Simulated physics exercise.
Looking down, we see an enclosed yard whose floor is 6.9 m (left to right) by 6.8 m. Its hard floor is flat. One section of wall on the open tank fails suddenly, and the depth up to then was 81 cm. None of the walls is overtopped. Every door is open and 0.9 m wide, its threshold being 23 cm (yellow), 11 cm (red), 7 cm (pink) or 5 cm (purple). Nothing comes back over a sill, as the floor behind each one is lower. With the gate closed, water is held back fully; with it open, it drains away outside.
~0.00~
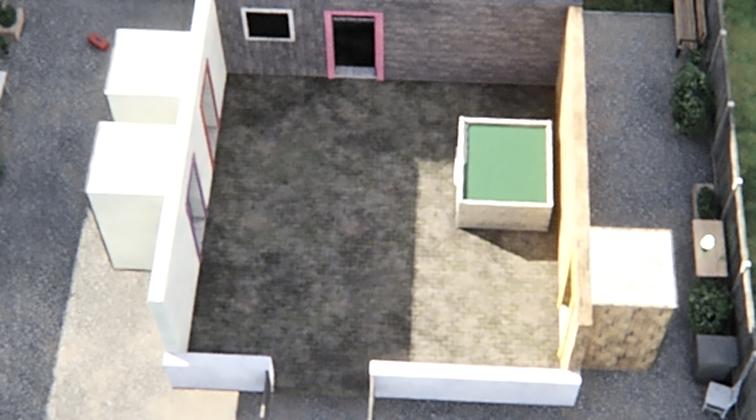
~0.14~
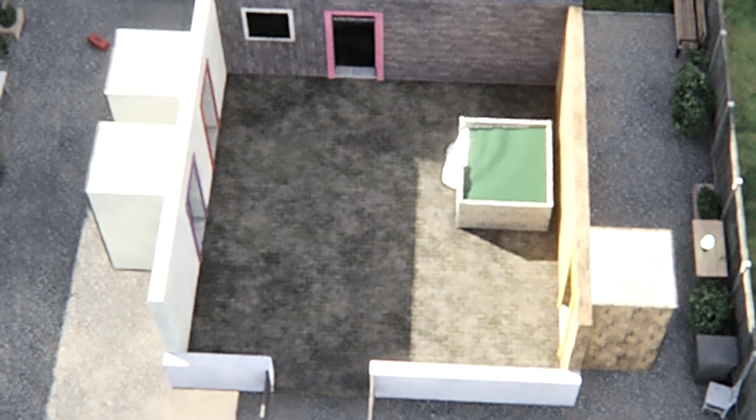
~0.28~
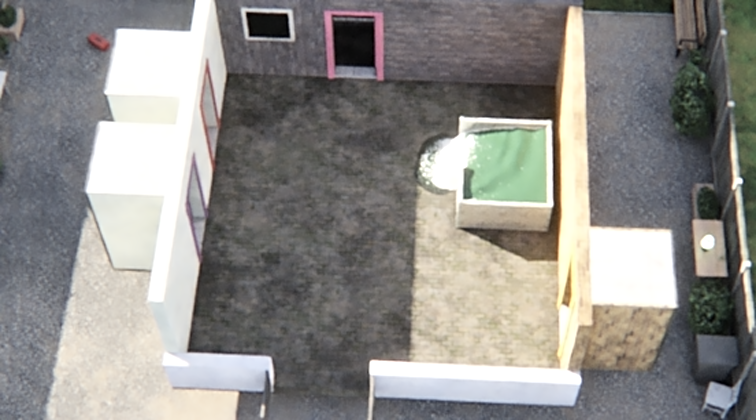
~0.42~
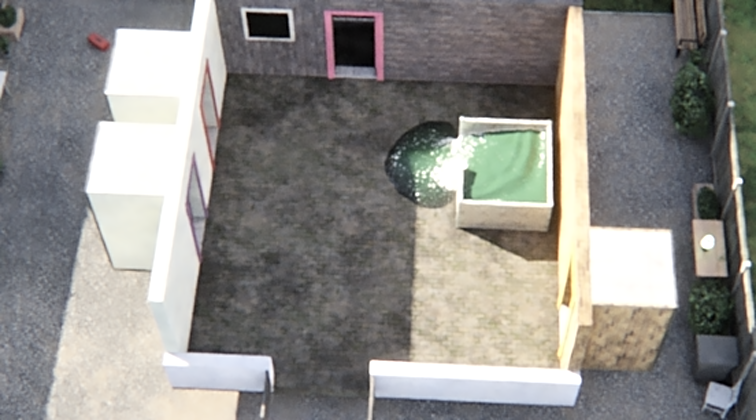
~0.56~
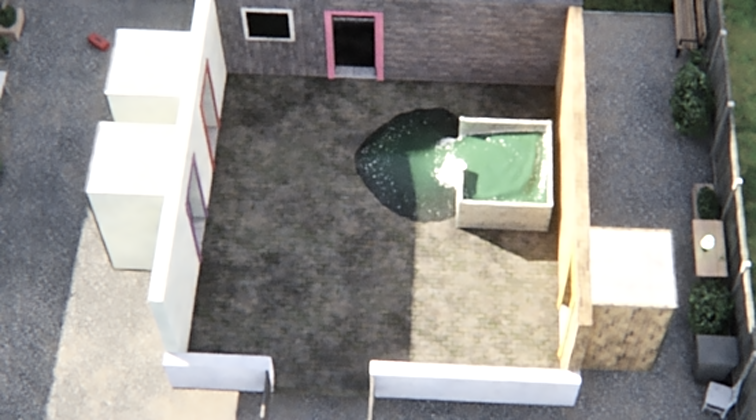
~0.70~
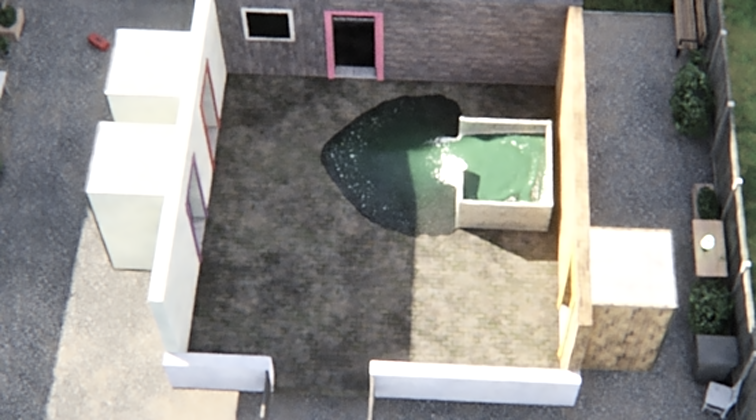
The clip opens on an overhead view of a walled yard, with still green water filling a pale open tank on the right. Water bursts through the tank's left side, foaming white at the gap, then fans leftward across the paving in a widening dark green pool as the tank's surface ripples and sinks.
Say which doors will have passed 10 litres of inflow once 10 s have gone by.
After that time: Yellow door: Not passed, red door: Passed, pink door: Passed, purple door: Passed.
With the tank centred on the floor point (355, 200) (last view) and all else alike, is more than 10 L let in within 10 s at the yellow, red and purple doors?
Compared with that limit, yellow falls short, red overshoots and purple overshoots.
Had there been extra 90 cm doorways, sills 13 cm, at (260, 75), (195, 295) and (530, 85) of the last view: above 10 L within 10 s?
Door 1: Higher; door 2: Lower; door 3: Lower.
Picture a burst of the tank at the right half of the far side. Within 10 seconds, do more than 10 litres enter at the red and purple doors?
Compared with that limit, red goes higher while purple goes higher.
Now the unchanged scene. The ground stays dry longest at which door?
The yellow door.
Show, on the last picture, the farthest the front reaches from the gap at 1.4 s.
I'd put it near pixel (220, 122) of the last picture.
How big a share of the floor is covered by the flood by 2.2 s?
Around 45 per cent.
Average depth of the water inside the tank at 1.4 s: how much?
The mean depth is around 51 cm.
After 1.4 s water covers 35 % of the floor and is deepest (42 cm) near (456, 160); yellow door not reached, red door 7 cm at the sill, 0 L in, pink door 15 cm at the sill, 0 L in, purple door not reached.
After 2.2 s water covers 45 % of the floor and is deepest (42 cm) near (235, 80); yellow door not reached, red door 22 cm at the sill, 15 L in, pink door 14 cm at the sill, 28 L in, purple door 11 cm at the sill, 1 L in.
After 3.5 s water covers 55 % of the floor and is deepest (26 cm) near (268, 88); yellow door not reached, red door 20 cm at the sill, 68 L in, pink door 11 cm at the sill, 50 L in, purple door 11 cm at the sill, 42 L in.
After 6.0 s water covers 55 % of the floor and is deepest (18 cm) near (185, 370); yellow door not reached, red door 10 cm at the sill, 89 L in, pink door 8 cm at the sill, 60 L in, purple door 8 cm at the sill, 73 L in.
After 10.0 s water covers 85 % of the floor and is deepest (10 cm) near (185, 370); yellow door 6 cm at the sill, 0 L in, red door 7 cm at the sill, 90 L in, pink door 6 cm at the sill, 64 L in, purple door 5 cm at the sill, 80 L in.
